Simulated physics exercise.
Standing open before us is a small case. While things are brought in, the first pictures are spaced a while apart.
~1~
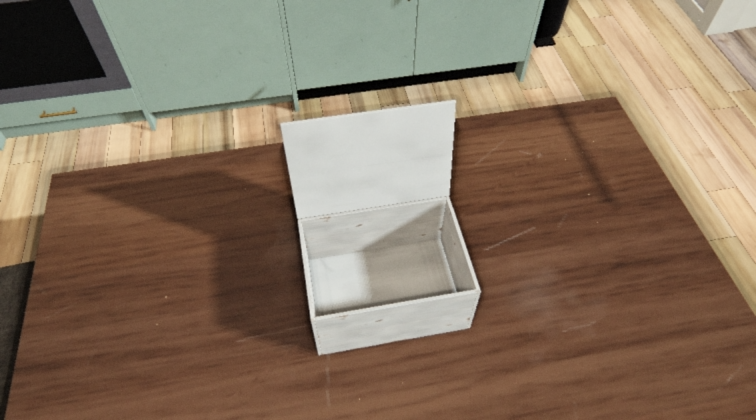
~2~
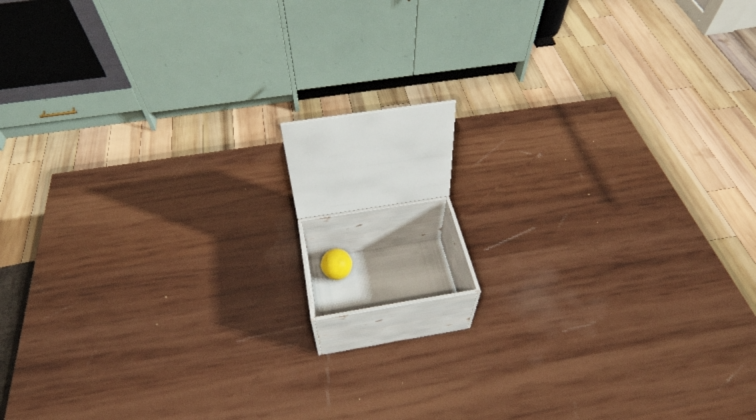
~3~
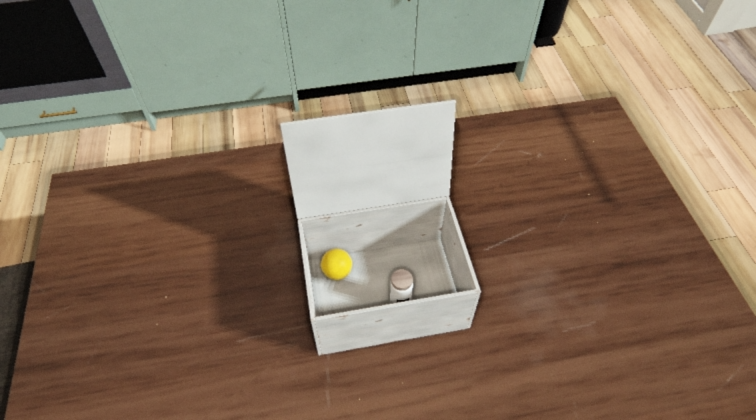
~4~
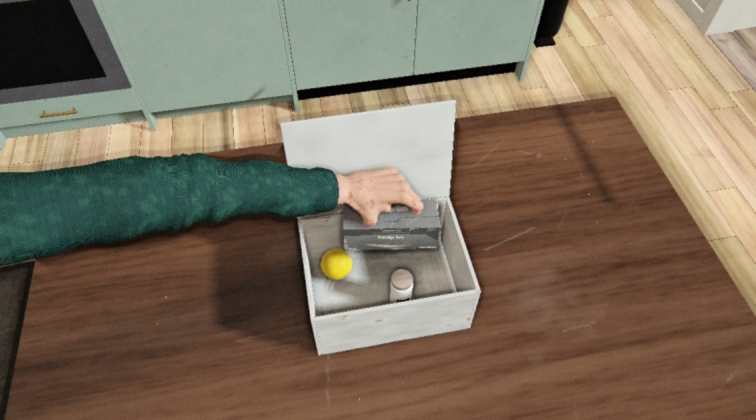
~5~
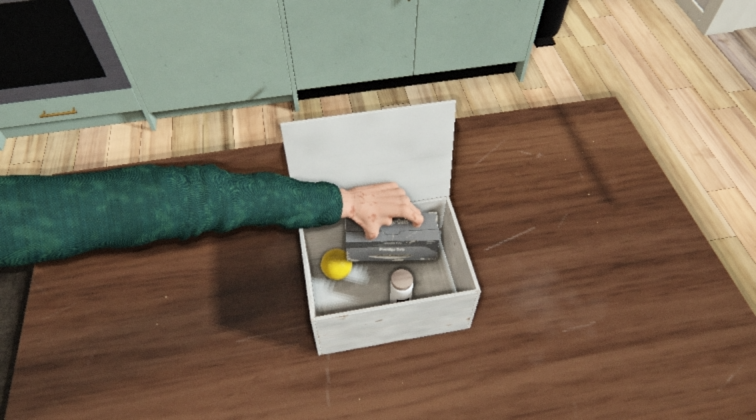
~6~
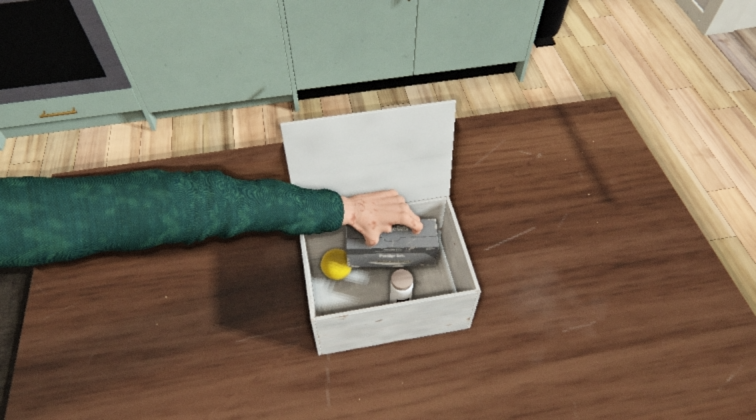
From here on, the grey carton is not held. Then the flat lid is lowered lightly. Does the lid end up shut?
Yes.
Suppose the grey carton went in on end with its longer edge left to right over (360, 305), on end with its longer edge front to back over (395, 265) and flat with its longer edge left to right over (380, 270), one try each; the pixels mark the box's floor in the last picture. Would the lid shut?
In the first case it stays ajar; in the second case it stays ajar; in the third case it sits on the rim.
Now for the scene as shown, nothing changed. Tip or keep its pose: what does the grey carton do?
As it turns out, it keeps its original angle.
Then, 0.90 s later than the last frame, lid starting down; grey carton moved a little near (391, 263).
Then, 1.60 s later than the last frame, lid 58° above the rim; grey carton moved a little near (391, 263); yellow lemon moved a little.
Then, 2.00 s later than the last frame, lid 18° above the rim; grey carton moved a little near (391, 263); yellow lemon moved a little.
When it is over, lid shut; moved from the start, grey carton; the other 2 as before. End places, in pixels of the last picture, grey carton near (391, 263).
